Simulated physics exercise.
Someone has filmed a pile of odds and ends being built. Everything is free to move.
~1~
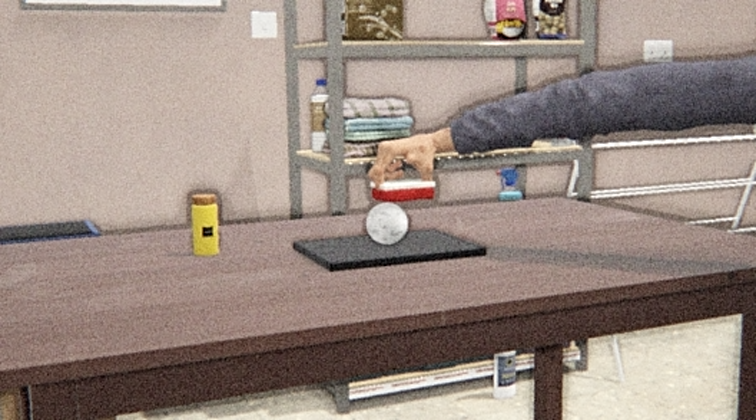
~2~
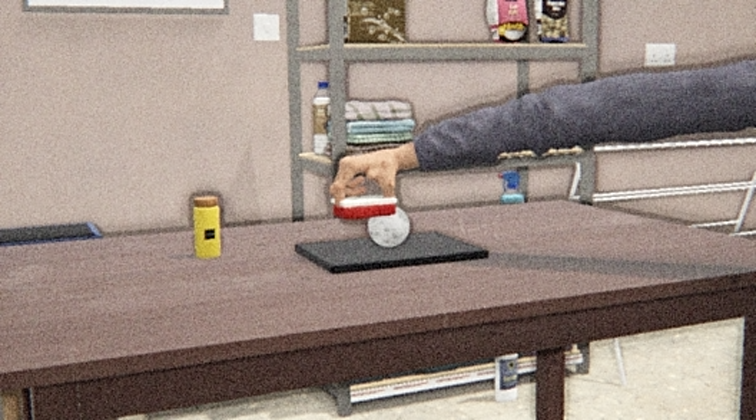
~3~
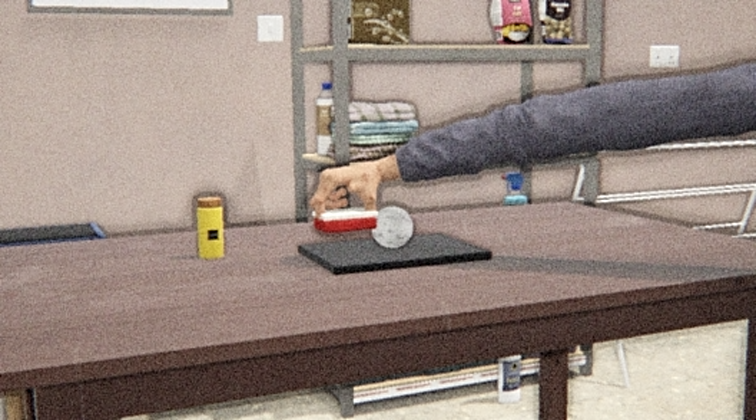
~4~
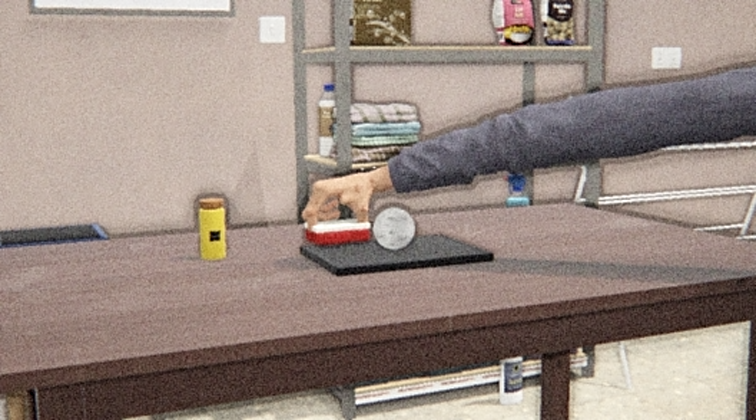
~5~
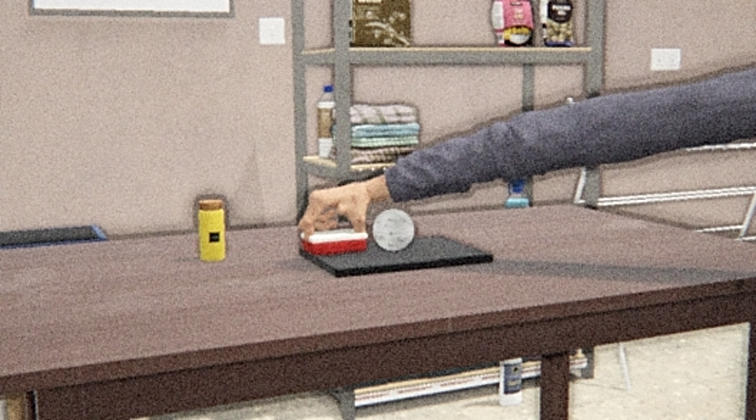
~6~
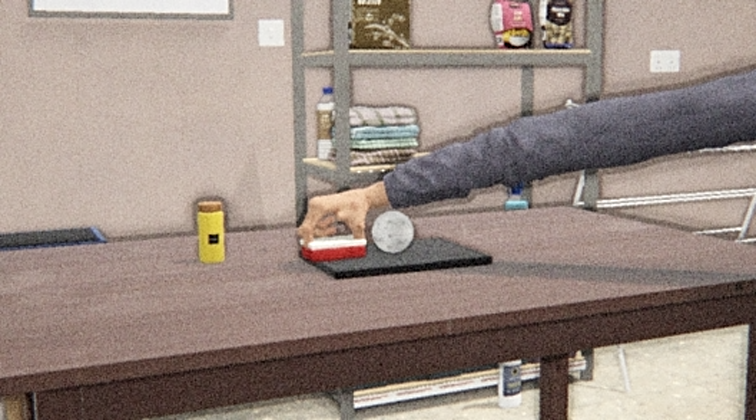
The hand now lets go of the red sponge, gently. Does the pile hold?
As it turns out, it stays up.
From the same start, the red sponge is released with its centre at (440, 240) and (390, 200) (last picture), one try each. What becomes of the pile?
In the first case it holds; in the second case it comes apart.
Then, 0.50 s after the last picture, nothing has stirred.
Then, 1.30 s after the last picture, red sponge resting near (334, 249).
At rest, all 4 in place. Seen from the same camera at the end, red sponge near (334, 249). The pile holds.
